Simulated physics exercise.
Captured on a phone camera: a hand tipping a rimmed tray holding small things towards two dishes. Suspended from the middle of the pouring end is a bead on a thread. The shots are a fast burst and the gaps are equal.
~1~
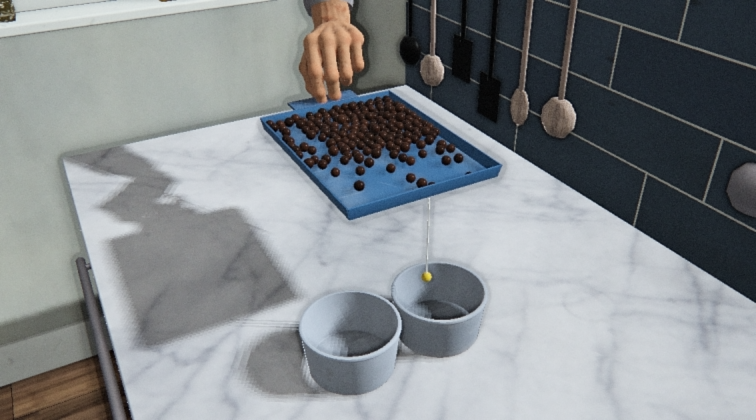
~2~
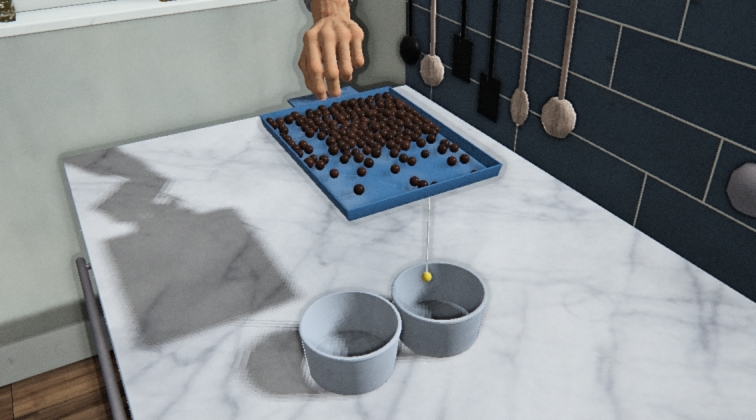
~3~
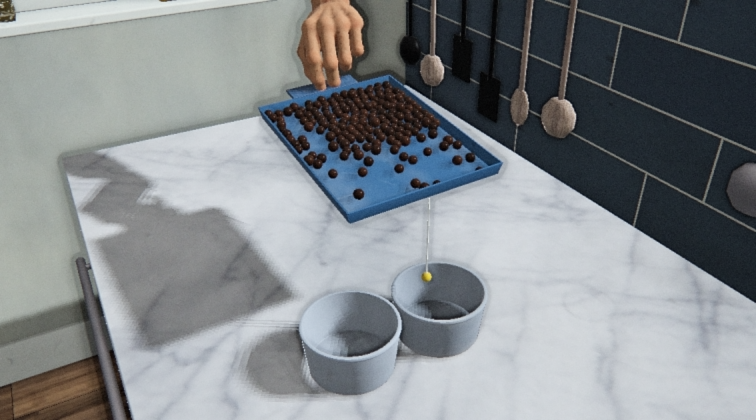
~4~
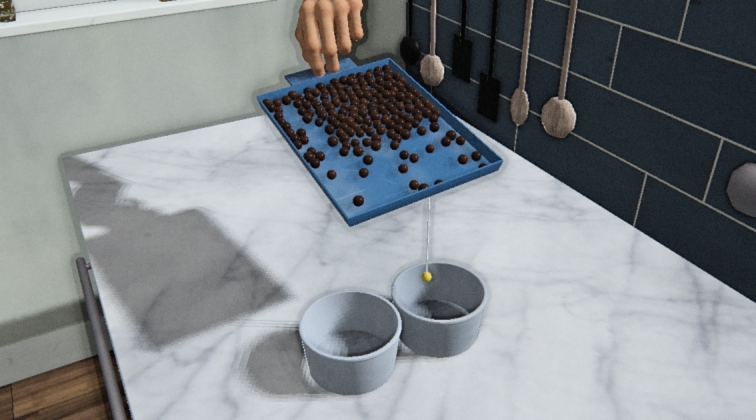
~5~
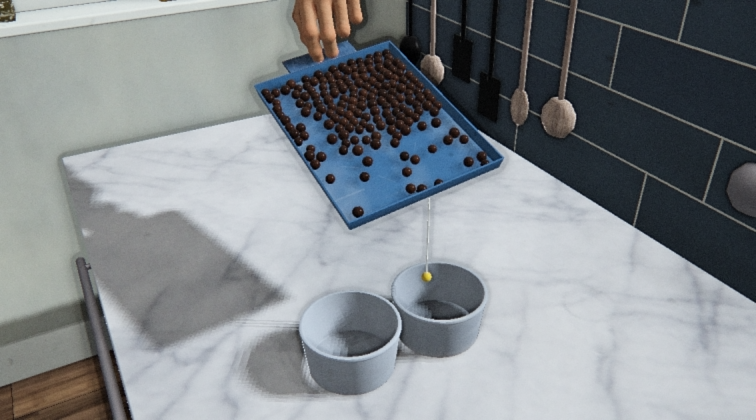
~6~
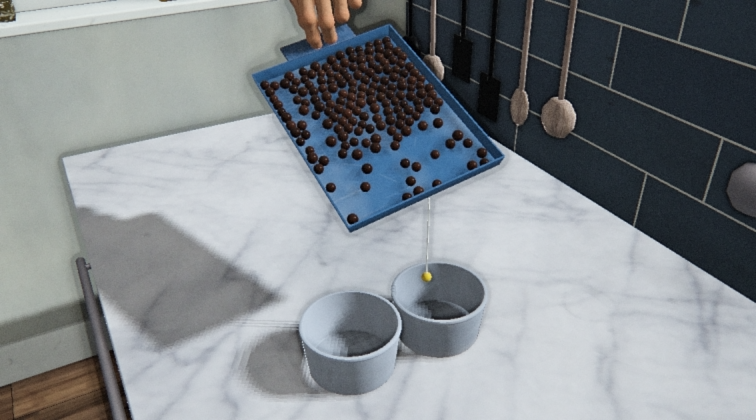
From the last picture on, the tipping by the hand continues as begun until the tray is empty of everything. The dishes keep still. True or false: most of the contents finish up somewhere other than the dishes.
False.
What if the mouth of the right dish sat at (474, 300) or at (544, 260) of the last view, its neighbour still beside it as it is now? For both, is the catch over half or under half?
Well, the bulk the first time and the minor share the second time.
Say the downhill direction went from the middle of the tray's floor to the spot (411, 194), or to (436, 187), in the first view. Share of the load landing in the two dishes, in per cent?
The first comes to 30 %, while the second comes to 20 %.
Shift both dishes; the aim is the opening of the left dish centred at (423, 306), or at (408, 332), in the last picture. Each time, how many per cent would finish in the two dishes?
About 10 per cent, then about 40 per cent.
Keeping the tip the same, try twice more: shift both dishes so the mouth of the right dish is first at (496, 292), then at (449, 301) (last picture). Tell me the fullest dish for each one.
The left of the pair the first time, the left of the pair the second.
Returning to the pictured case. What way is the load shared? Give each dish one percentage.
In the left dish 70 per cent comes to rest, in the right dish 0 per cent.
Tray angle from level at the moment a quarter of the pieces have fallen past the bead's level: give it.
It sits at roughly 70°.
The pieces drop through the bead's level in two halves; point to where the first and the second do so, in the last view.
First close to (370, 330), next close to (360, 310).
Soon, tray tipped steeply; about half on the tray; a small part in the left dish; a small part outside both; about a quarter in the air.
A while on, tray tipped past a quarter turn; a stray few on the tray; about two thirds in the left dish; a stray few in the right dish; about a quarter outside both; a small part in the air.
Towards the end, tray tipped past a quarter turn; most in the left dish; a stray few in the right dish; about a quarter outside both.
Finally, tray tipped past a quarter turn; most in the left dish; a stray few in the right dish; about a quarter outside both.
